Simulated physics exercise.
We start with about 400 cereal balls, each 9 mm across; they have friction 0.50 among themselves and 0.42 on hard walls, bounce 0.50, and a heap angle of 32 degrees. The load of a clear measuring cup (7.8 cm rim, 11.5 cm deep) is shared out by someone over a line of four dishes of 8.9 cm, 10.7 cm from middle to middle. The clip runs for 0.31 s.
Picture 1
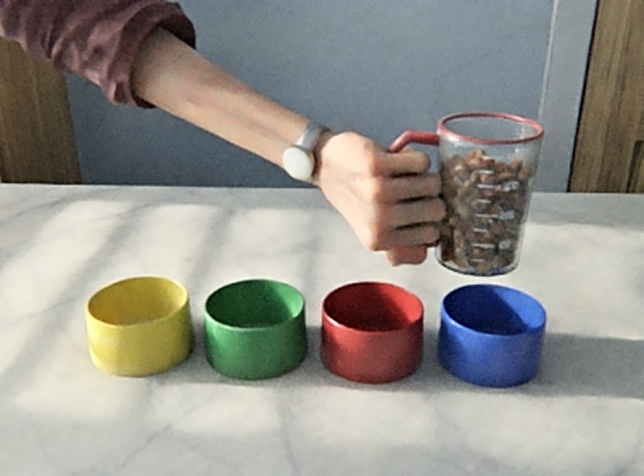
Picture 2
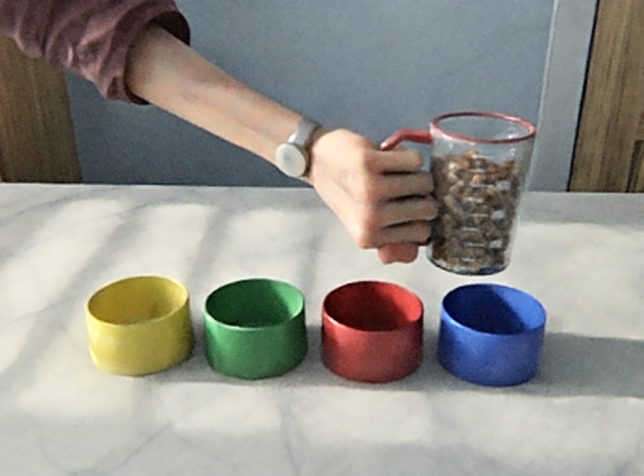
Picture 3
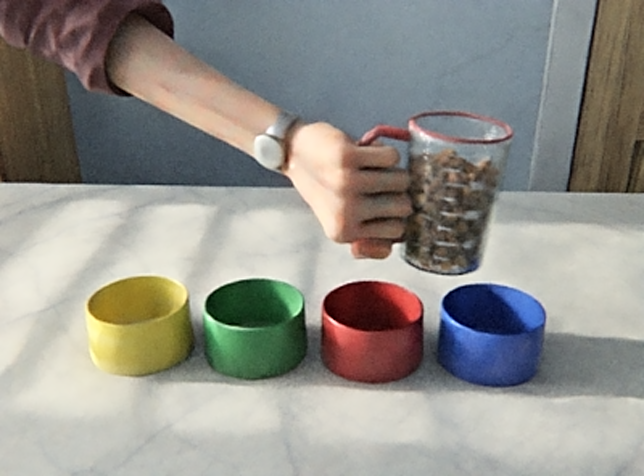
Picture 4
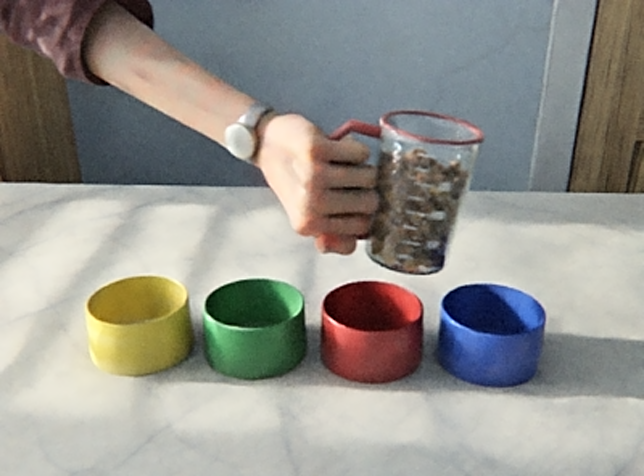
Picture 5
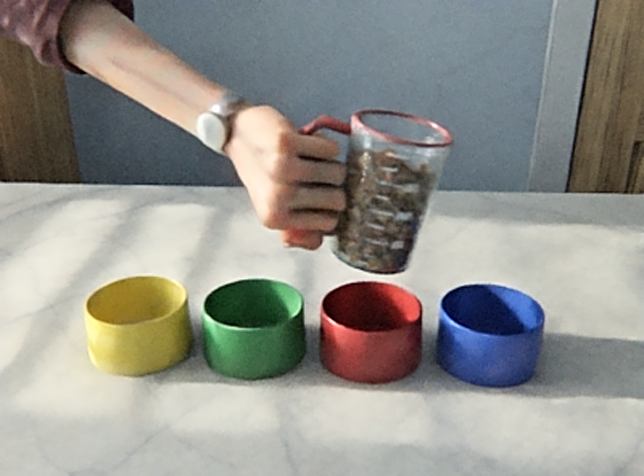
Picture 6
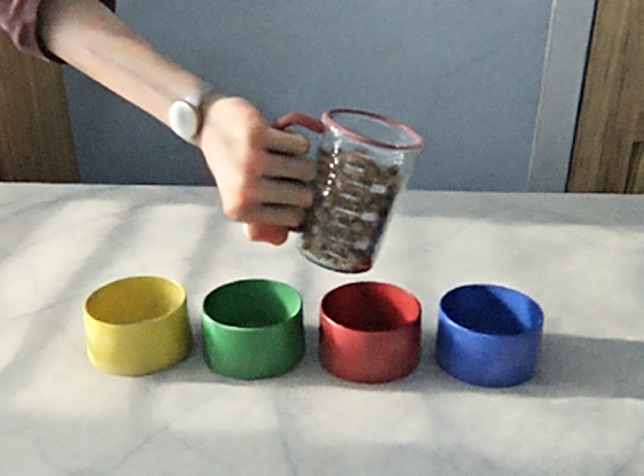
On a pale marble table, a hand moves a clear cup left above four coloured dishes.
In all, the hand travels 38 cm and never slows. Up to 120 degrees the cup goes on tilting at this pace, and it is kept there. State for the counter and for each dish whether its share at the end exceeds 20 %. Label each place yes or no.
Red: No. Blue: No. Green: No. Yellow: Yes. Counter: No.
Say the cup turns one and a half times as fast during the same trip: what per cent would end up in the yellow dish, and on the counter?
Shares: Yellow dish 90, counter 10.
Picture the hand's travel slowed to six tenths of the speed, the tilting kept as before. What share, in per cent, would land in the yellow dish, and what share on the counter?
Shares - yellow 100, counter 0.
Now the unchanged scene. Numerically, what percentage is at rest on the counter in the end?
The share comes to some 5 percent.
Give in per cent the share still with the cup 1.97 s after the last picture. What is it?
About 15 percent of the load.
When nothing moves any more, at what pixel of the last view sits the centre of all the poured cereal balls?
I'd say roughly (136, 314).
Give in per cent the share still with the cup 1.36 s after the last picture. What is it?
95 per cent.
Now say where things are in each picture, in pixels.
Cup at (483, 195), tilt 0 degrees, lip at (540, 128), moved 0.0 cm; middle of the pieces at (484, 203); blue dish at (493, 309); red dish at (373, 306); green dish at (254, 303); yellow dish at (138, 300), in the first frame.
Cup at (475, 194), tilt 1 degrees, lip at (533, 128), moved 0.7 cm; middle of the pieces at (476, 202), in the second frame.
Cup at (450, 194), tilt 4 degrees, lip at (510, 131), moved 2.7 cm; middle of the pieces at (451, 202), in the third frame.
Cup at (418, 194), tilt 8 degrees, lip at (481, 134), moved 5.3 cm; middle of the pieces at (419, 202), in the fourth frame.
Cup at (386, 193), tilt 11 degrees, lip at (451, 138), moved 7.9 cm; middle of the pieces at (386, 201), in the fifth frame.
Cup at (354, 193), tilt 15 degrees, lip at (421, 141), moved 10.5 cm; middle of the pieces at (354, 201); blue dish at (491, 309); red dish at (371, 306); green dish at (252, 303); yellow dish at (136, 300), in the sixth frame.
Then, 0.82 s after the last picture, tilt 64 degrees; cup holds 100 %.
Then, 1.36 s after the last picture, tilt 96 degrees; cup holds 95 %.
Then, 1.97 s after the last picture, tilt 120 degrees; cup holds 15 %, yellow 80 %.
In the end, red 0 %, blue 0 %, green 0 %, yellow 95 %, counter 5 %.
